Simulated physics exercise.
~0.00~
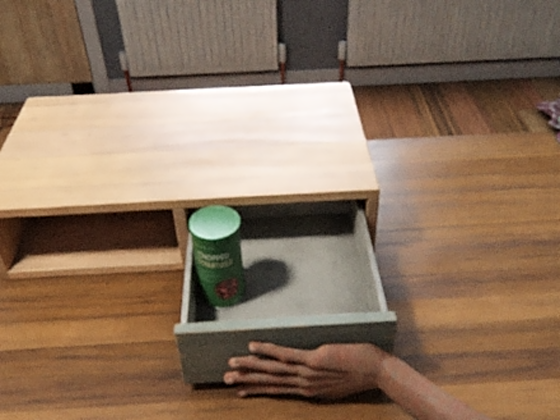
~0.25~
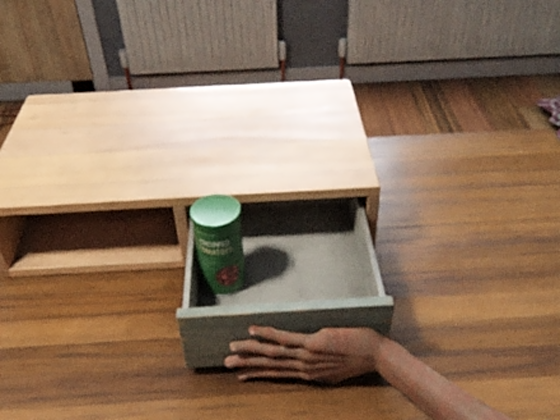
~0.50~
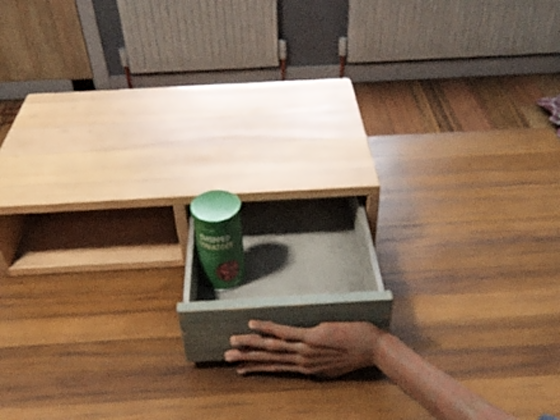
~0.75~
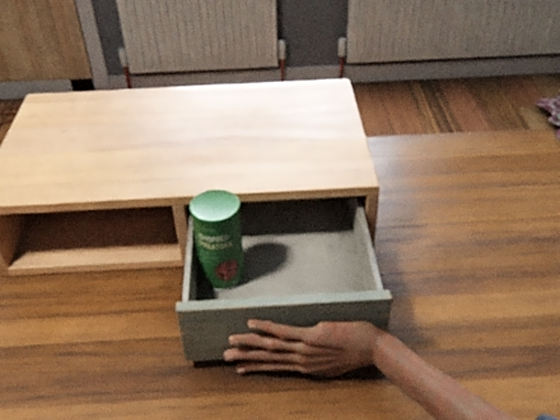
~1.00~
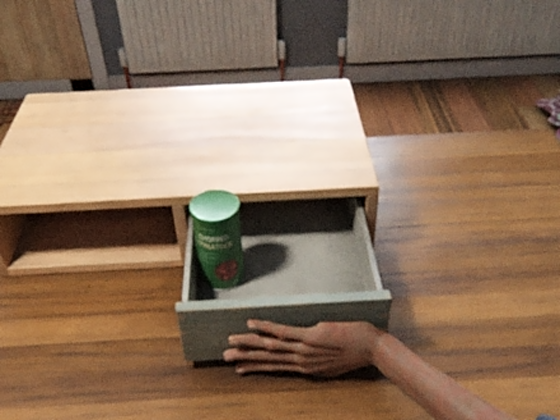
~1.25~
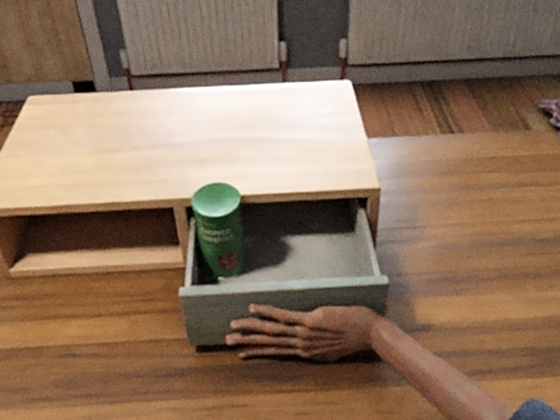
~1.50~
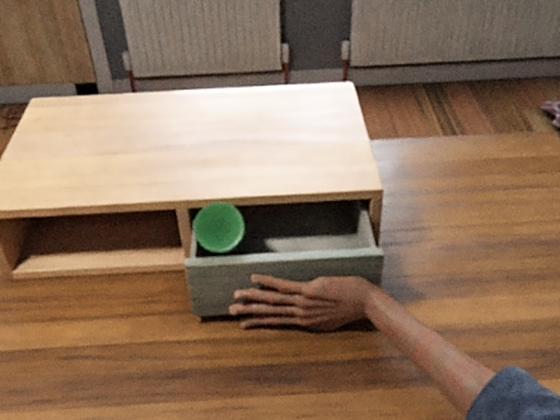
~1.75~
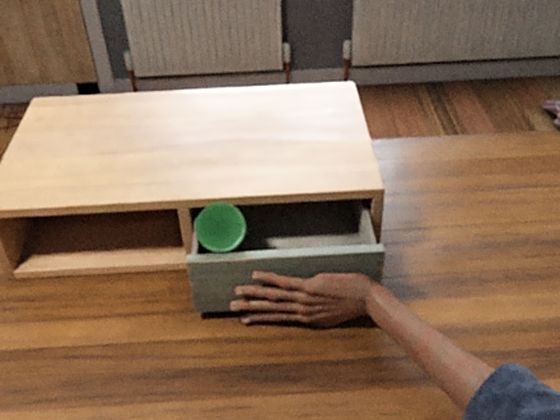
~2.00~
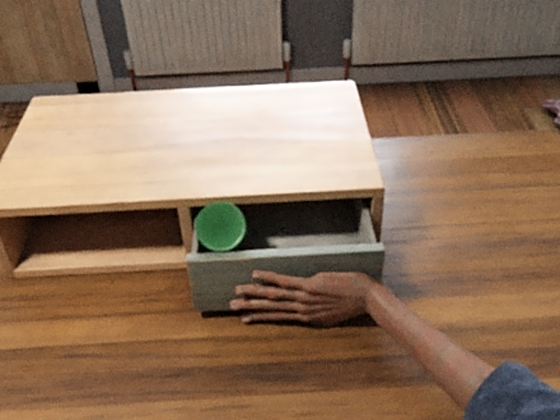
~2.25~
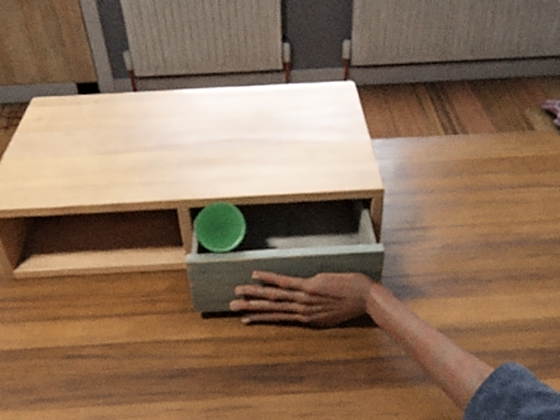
Green tin standing in an open drawer tipping until it leans as a hand pushes the drawer inward, leaving it stuck ajar.
